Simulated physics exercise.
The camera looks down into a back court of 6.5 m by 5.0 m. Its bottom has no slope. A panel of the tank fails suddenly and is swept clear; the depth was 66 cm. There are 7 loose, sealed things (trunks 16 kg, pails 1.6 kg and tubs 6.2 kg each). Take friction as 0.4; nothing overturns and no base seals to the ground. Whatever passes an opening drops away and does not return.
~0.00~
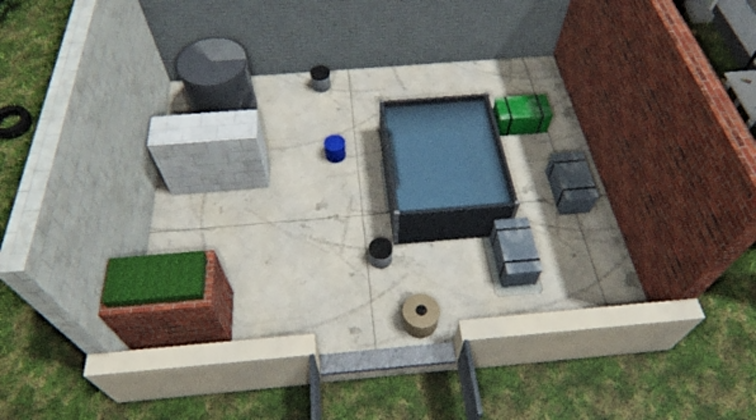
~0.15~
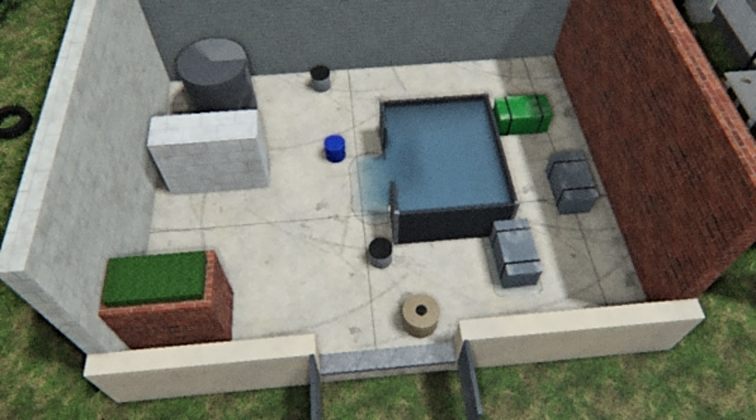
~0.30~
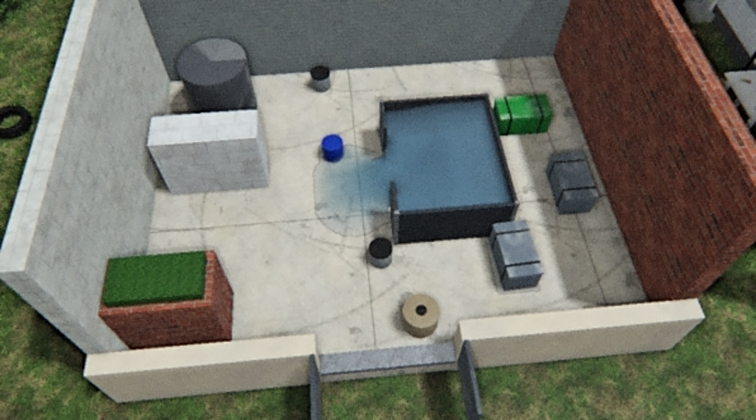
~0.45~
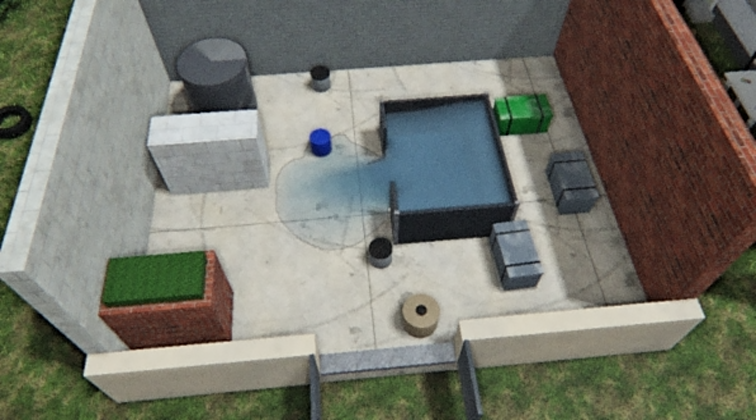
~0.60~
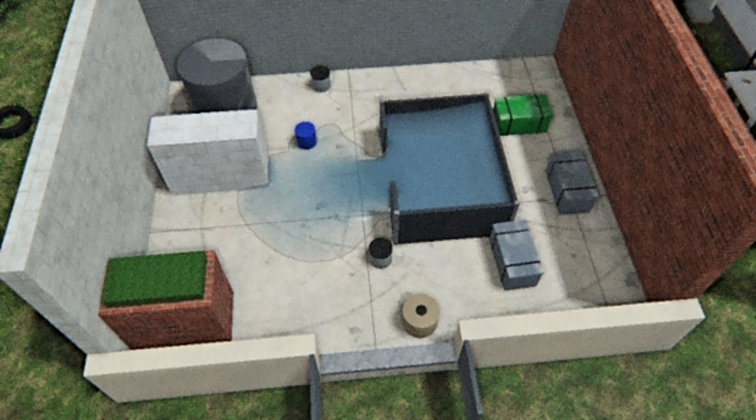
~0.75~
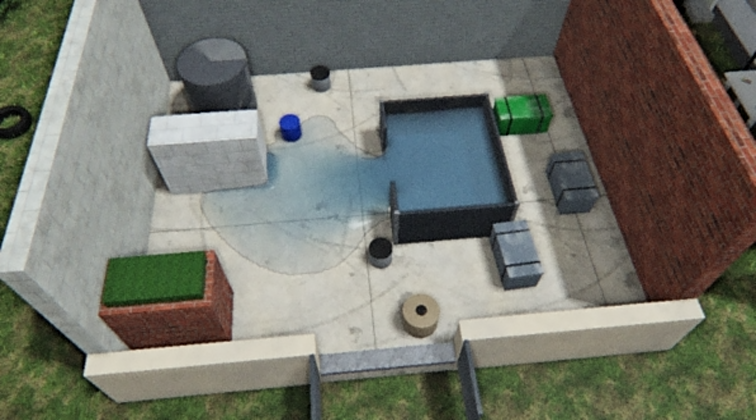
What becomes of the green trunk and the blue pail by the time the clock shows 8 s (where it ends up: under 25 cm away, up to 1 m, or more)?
The green trunk stays put; the blue pail ends far away.
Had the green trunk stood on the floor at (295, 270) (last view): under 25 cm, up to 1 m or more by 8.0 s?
It gets carried off.
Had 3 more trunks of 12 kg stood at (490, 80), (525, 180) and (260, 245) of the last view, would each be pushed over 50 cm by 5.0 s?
In that order: Less, under, past it.
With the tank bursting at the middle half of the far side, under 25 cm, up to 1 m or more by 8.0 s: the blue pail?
In that case the blue pail is nudged along.
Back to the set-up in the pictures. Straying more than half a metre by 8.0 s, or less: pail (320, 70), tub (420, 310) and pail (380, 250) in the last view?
In that order: More, past it, more.
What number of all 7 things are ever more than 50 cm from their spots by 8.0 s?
That makes 4.
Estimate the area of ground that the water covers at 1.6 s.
Roughly 13 m2.
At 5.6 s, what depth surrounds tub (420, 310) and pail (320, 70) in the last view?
About 3 and 3 cm.
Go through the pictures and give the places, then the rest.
The first frame shows the green trunk at (524, 106) rests on the ground; the blue pail at (335, 143) rests on the ground; water covers 2.8 m2; 0 of 7 have shifted.
The second frame shows the green trunk at (524, 106) rests on the ground; the blue pail at (335, 143), on the bottom; water covers 3.4 m2; 0 of 7 have shifted.
The third frame shows the green trunk at (524, 106), on the bottom; the blue pail at (332, 142) rests on the ground, 3 cm from its start; 4.2 m2 under water; 0 of 7 have shifted.
The fourth frame shows the green trunk at (524, 106) rests on the ground; the blue pail at (320, 136) rests on the ground, 25 cm from its start; water covers 5.2 m2; 1 of 7 have shifted.
The fifth frame shows the green trunk at (524, 106), on the bottom; the blue pail at (305, 129), on the bottom, 52 cm from its start; 6.2 m2 under water; 1 of 7 have shifted.
The sixth frame shows the green trunk at (524, 106), on the bottom; the blue pail at (289, 122) rests on the ground, 81 cm from its start; water covers 7.2 m2; 1 of 7 have shifted.
After 1.6 s the green trunk is near (524, 106), 0.0 m from its start, aground; the blue pail is near (271, 75), 1.7 m from its start, afloat; 0 of 7 are out; 1 afloat.
After 3.6 s the green trunk is near (524, 106), 0.0 m from its start, aground; the blue pail is near (384, 104), 1.1 m from its start, aground; 0 of 7 are out; 0 afloat.
After 5.6 s the green trunk is near (524, 106), 0.0 m from its start, aground; the blue pail is near (448, 103), 1.9 m from its start, afloat; 0 of 7 are out; 2 afloat.
After 8.0 s the green trunk is near (524, 106), 0.0 m from its start, aground; the blue pail is near (480, 89), 2.5 m from its start, afloat; 0 of 7 are out; 4 afloat.
